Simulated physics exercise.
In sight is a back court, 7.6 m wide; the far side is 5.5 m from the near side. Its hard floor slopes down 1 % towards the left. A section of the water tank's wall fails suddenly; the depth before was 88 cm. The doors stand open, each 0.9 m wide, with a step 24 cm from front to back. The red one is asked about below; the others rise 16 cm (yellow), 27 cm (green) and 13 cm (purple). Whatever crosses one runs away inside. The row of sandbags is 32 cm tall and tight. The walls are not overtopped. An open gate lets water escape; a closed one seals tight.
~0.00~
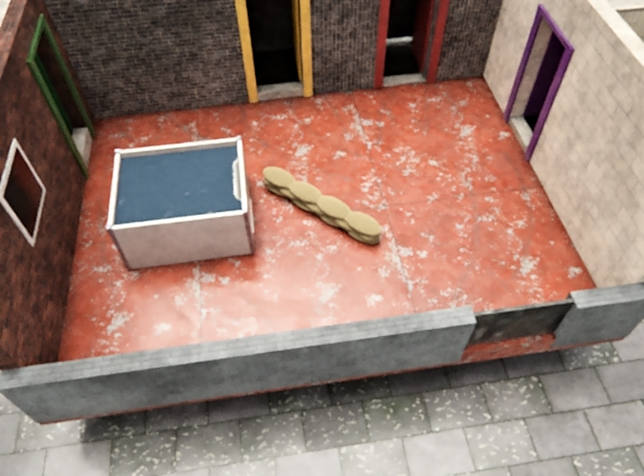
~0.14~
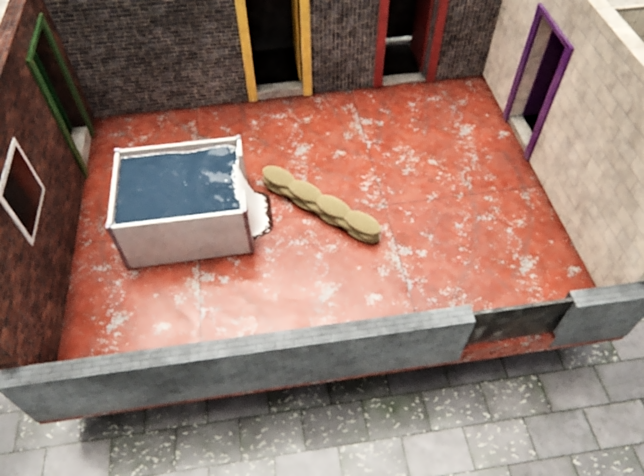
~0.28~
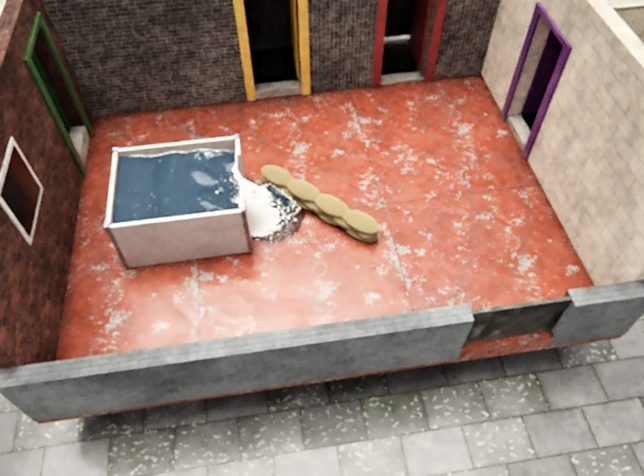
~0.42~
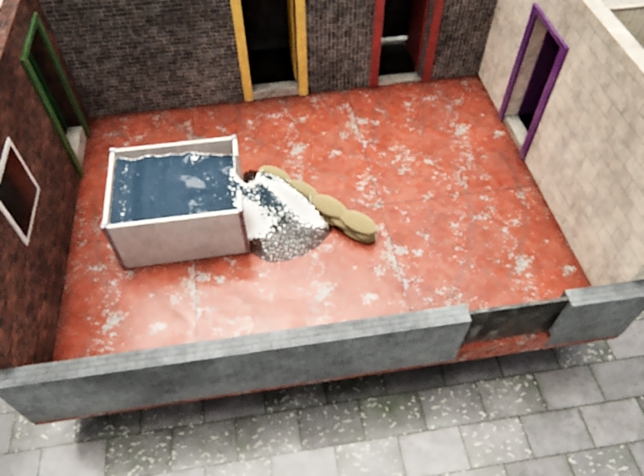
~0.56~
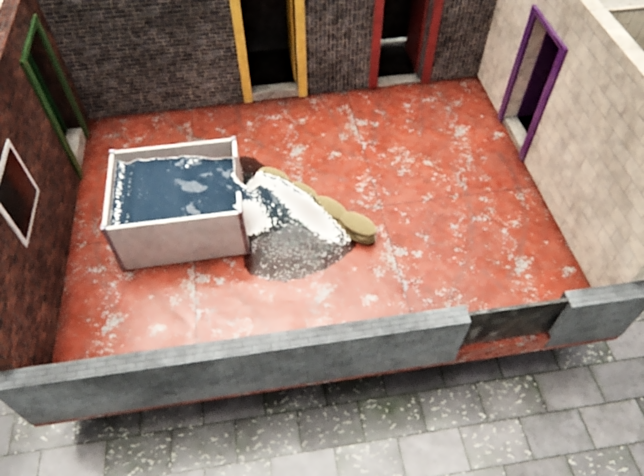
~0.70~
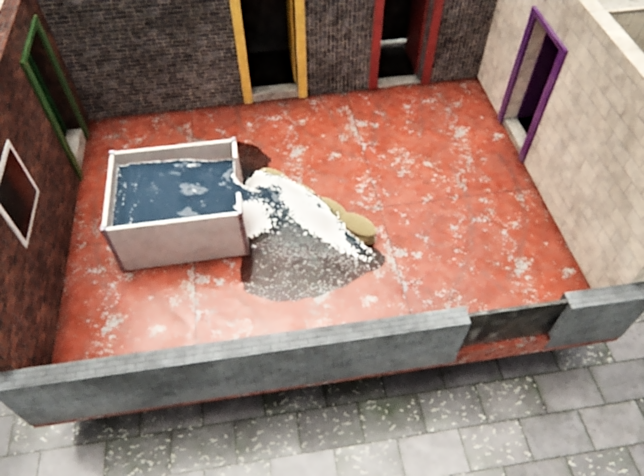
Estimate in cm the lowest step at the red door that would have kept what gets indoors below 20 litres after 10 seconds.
It would have to be roughly 7.5 cm high.
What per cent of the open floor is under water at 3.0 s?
Near 45 per cent is wet.
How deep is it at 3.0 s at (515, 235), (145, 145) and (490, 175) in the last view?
In that order: 2, 0 and 1 cm.
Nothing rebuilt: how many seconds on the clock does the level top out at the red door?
Around 5.5 s.
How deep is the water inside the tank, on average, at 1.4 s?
Roughly 55 cm on average.
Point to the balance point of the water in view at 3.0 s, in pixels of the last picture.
Around (300, 241).
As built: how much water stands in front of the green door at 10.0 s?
Some 8.5 cm.
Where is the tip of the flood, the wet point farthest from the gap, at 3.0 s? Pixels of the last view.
Near (603, 314).
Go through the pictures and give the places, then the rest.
The first frame shows the water tank at (180, 184) is whole and still, 88 cm deep; the red door at (410, 39) is dry.
In the second frame, the gap is at (245, 202), the front 0.3 m out at (268, 225); the back of the water tank holds 88 cm.
In the third frame, water pours out at (243, 201) and has run 0.9 m, to (300, 217); about 17 cm deep outside, 88 cm at the back.
In the fourth frame, water pours out at (241, 203) and has run 1.3 m, to (326, 229); about 13 cm deep outside, 83 cm at the back.
In the fifth frame, water pours out at (240, 204) and has run 1.7 m, to (352, 242); about 8 cm deep outside, 76 cm at the back.
In the sixth frame, the front is at (379, 259), 2.2 m from the gap at (240, 204); 2.9 m2 of floor is wet, 76 cm left at the back; the red door at (404, 41), 4.3 m from the gap, is still 3.3 m from the nearest water.
After 1.4 s water covers 25 % of the floor, deepest (57 cm) near (275, 200); it has not reached the red door.
After 3.0 s water covers 45 % of the floor, deepest (38 cm) near (275, 200); it has not reached the red door.
After 10.0 s water covers 95 % of the floor, deepest (16 cm) near (90, 123); 7 cm at the red door, 54 litres in over its 5 cm step.
At the red door as built, the water arrived by 3.4 s and peaked near 11 cm at 5.6 s.
Run again over the same 10 s with other heights there, 27 litres in over 7 cm, 7 litres over 9.5 cm. The limit of 20 litres is kept from about 7.5 cm up.
